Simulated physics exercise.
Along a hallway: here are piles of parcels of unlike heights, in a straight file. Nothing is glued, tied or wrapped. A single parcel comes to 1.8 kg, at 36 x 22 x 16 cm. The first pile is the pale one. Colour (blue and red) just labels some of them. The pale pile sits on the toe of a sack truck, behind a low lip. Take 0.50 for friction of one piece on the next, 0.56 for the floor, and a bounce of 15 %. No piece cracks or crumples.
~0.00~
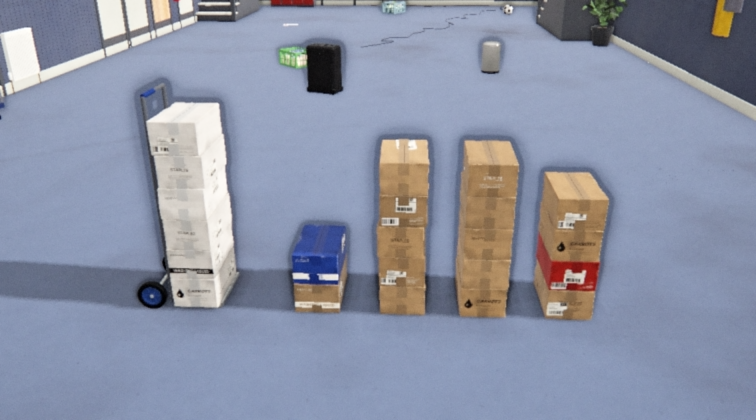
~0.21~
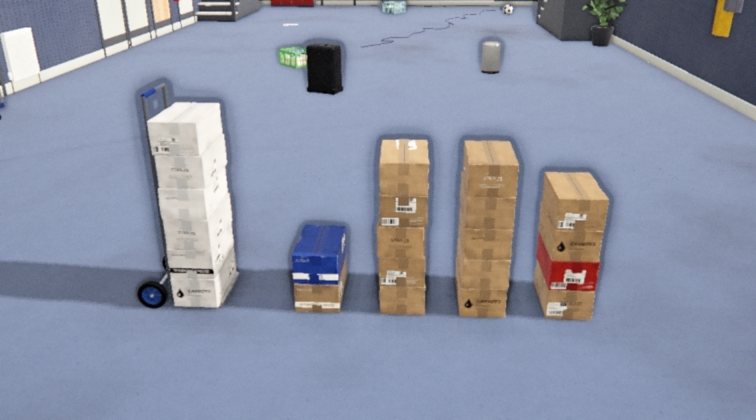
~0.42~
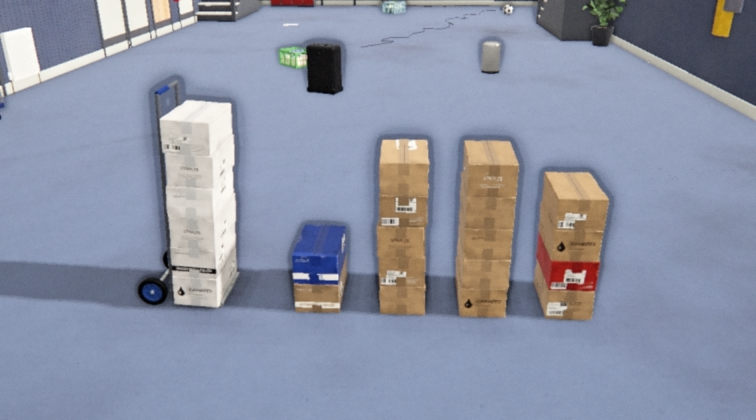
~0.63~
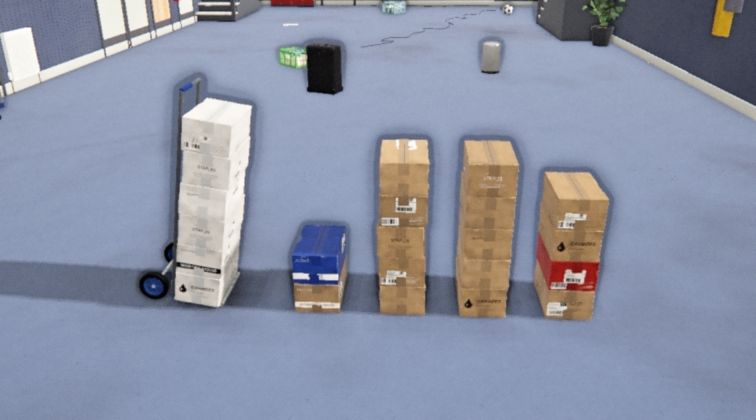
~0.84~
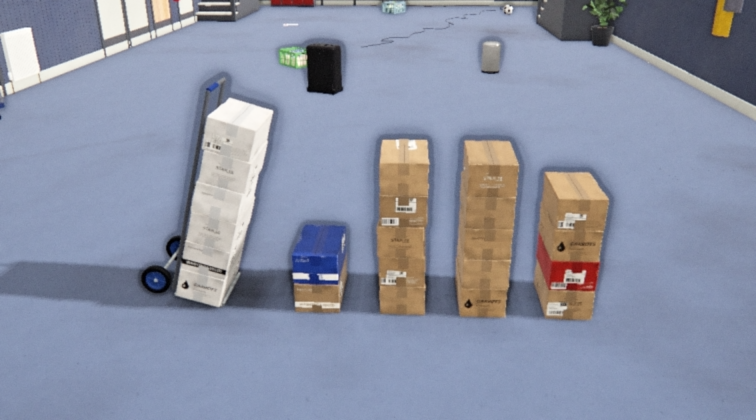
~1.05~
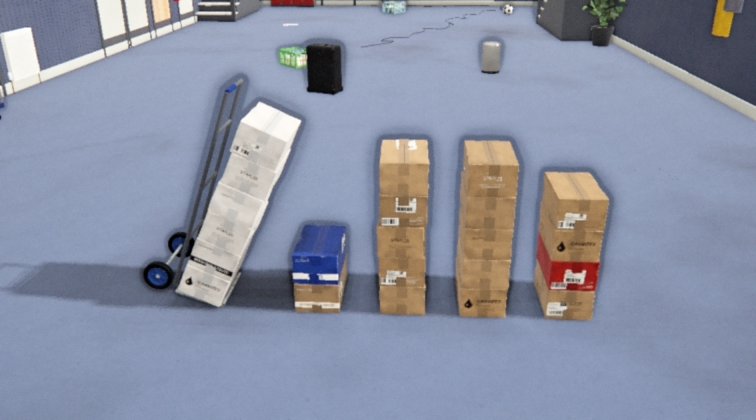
A tall stack of white boxes on a blue-wheeled hand truck stood upright at first, then leaned steadily to the right toward a short blue-topped stack, while the four other stacks stayed still.
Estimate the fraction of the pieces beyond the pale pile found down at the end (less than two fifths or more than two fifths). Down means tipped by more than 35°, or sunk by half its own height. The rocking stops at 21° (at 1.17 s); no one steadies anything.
Less than two fifths of them.
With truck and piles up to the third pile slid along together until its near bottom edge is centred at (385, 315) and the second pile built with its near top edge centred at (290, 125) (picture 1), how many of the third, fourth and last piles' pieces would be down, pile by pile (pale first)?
Then third 5, fourth 5, last 4.
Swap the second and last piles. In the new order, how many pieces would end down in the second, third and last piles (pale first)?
In that case second 0, third 0, last 0.
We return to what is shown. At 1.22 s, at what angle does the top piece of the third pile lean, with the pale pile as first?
About 0°.
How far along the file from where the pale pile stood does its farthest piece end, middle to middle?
Roughly 85 cm along.
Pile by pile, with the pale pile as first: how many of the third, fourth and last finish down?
By pile: Third 0, fourth 0, last 0.
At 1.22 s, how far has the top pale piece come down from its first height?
About 10 cm.
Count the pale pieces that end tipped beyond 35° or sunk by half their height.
6 of them.
Around 1.22 s, 6 of the pale pile down; none of the 16 other parcels down.
Around 1.46 s, 6 of the pale pile down; none of the 16 other parcels down, 4 disturbed; blue parcel displaced 39 mm.
Finally (2.6 s), 6 of the pale pile down; none of the 16 other parcels down, 3 disturbed; blue parcel displaced 55 mm; red parcel unmoved. That is 0 per cent. Seen by the last camera, middles, blue parcel near (331, 254), red parcel near (566, 259).
